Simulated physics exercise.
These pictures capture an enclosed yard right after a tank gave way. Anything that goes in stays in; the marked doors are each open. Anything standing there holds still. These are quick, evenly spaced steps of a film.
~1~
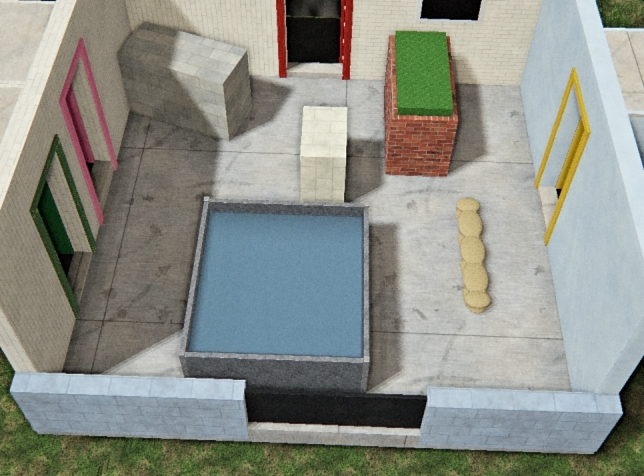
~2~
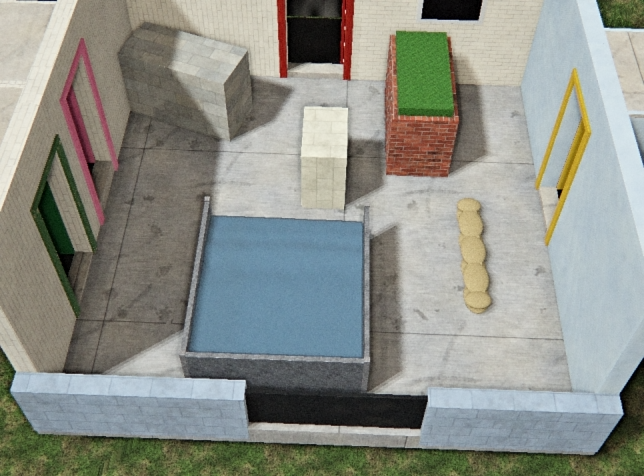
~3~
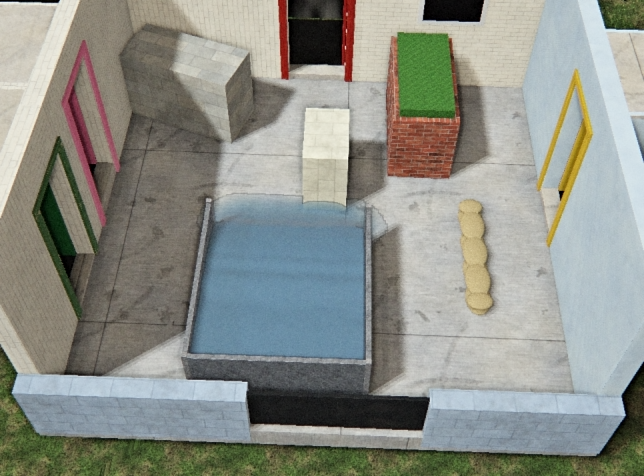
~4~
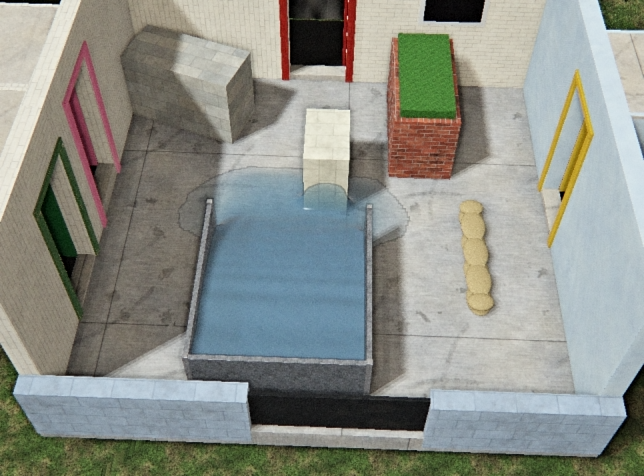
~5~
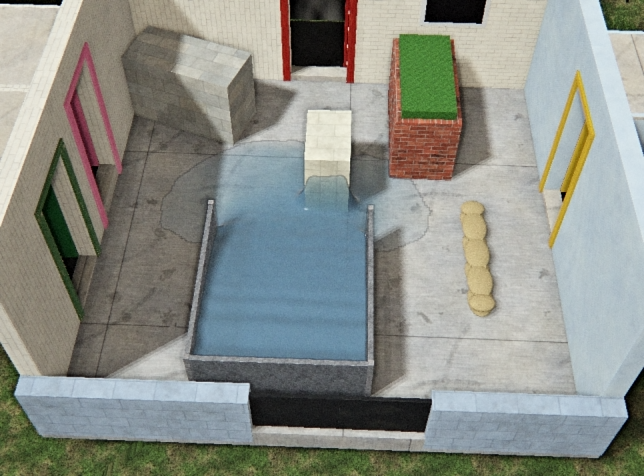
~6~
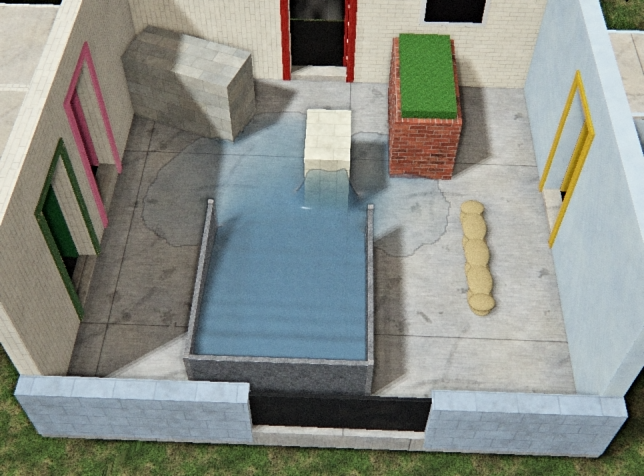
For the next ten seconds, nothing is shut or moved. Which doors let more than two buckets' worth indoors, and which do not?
The green door lets more through; the pink door does not; the yellow door lets more through; the red door lets more through.
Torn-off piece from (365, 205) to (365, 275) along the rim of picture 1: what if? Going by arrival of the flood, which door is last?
My pick: The door marked pink.
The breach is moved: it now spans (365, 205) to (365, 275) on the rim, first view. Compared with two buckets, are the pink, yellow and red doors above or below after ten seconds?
Well, the pink one stays within bounds, while the yellow one breaks the limit and the red one stays within bounds.
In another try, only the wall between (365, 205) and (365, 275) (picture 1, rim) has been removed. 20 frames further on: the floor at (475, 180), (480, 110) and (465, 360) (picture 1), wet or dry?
Sequence: Wetted / wetted / wetted.
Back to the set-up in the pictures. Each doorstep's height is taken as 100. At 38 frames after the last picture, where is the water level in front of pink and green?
About 30 %, then 120 %.
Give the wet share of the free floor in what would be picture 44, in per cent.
Around 95 percent, give or take.
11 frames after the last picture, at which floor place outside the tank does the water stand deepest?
I'd point to about (130, 133).
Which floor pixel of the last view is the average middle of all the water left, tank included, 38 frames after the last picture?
At about (315, 218).
A moment on, water covers 40 % of the floor; the green door not reached, the pink door wet at the sill, nothing in, the yellow door not reached, the red door under two buckets in.
Next, water covers 55 % of the floor; the green door not reached, the pink door wet at the sill, nothing in, the yellow door under two buckets in, the red door far over two buckets in.
Then, water covers 75 % of the floor; the green door wet at the sill, nothing in, the pink door wet at the sill, nothing in, the yellow door over two buckets in, the red door far over two buckets in.
Later, water covers 95 % of the floor; the green door under two buckets in, the pink door wet at the sill, nothing in, the yellow door over two buckets in, the red door far over two buckets in.
In the end, water covers 95 % of the floor; the green door over two buckets in, the pink door wet at the sill, nothing in, the yellow door far over two buckets in, the red door far over two buckets in.
